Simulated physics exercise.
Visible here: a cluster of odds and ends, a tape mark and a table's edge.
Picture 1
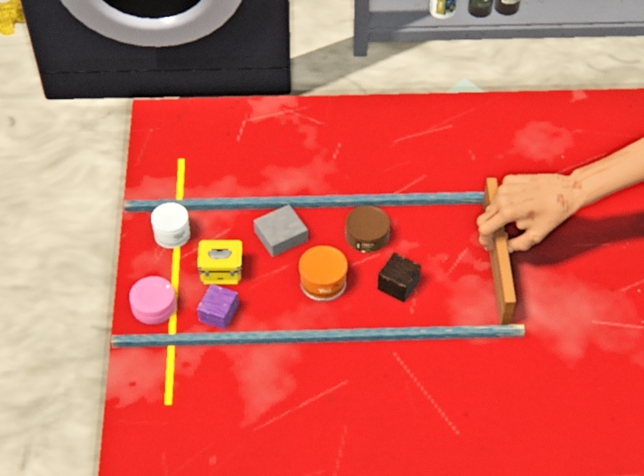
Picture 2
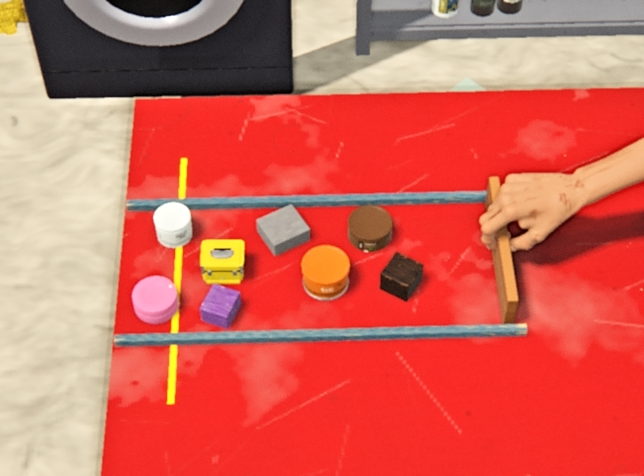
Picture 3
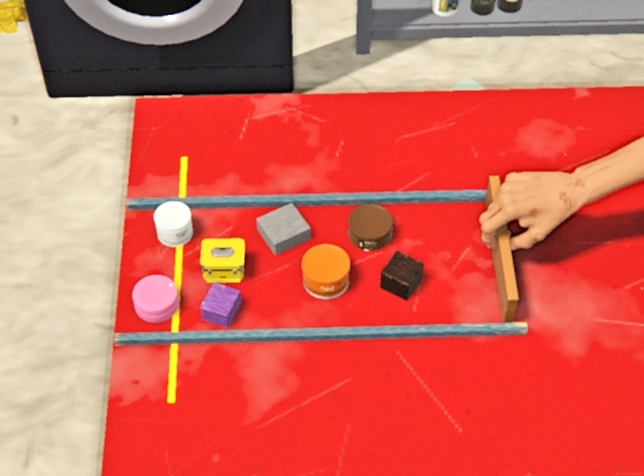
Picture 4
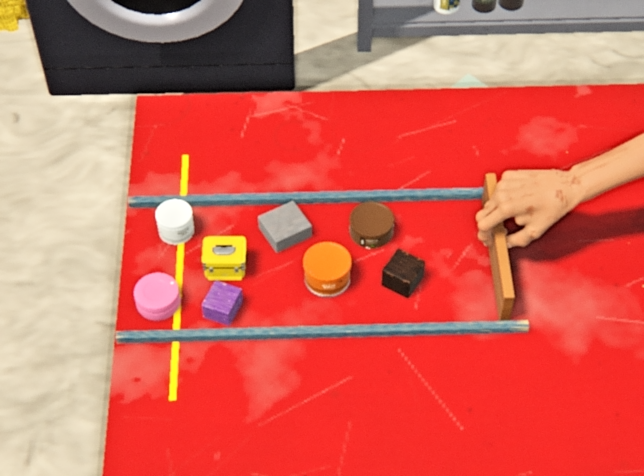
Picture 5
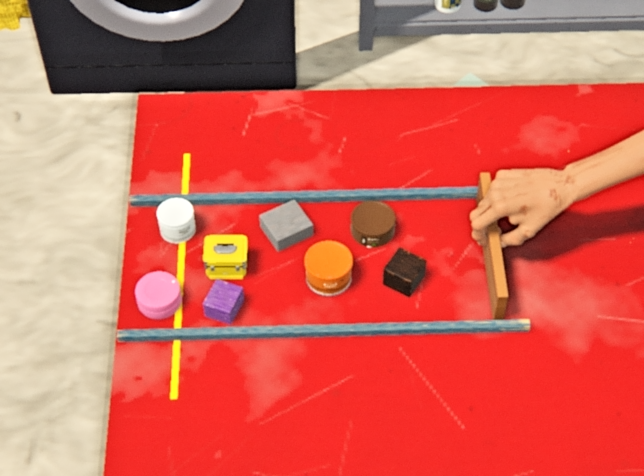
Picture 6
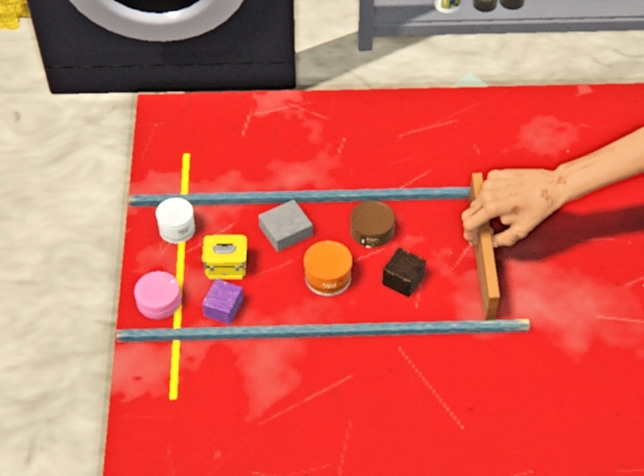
On a red table, a hand slides a wooden board slightly left toward small objects.
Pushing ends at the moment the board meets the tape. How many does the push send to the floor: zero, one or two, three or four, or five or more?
The fallen count comes to three or four.
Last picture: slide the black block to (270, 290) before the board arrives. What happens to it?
Here it holds its spot.
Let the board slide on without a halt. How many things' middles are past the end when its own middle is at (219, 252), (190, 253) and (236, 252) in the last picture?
1, 3 and 0.
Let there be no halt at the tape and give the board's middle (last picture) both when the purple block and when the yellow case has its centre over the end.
First near (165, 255), second near (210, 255).
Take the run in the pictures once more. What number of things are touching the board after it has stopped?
Total: 2.
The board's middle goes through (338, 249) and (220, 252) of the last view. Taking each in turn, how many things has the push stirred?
It comes to 4 for the first spot, 8 for the other.
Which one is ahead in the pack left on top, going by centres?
Answer: The orange tin.
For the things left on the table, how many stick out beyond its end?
The answer comes to 2.
Early on, none off yet; pink lid at rest near (158, 295); white tub at rest near (176, 221); purple block at rest near (223, 302).
A while later, none off yet; pink lid travelled a little near (135, 304); white tub travelled about its own width near (125, 213); purple block travelled about its own width near (180, 309).
Finally, the number that fall off is three or four; lost, grey block, yellow case, white tub and pink lid.
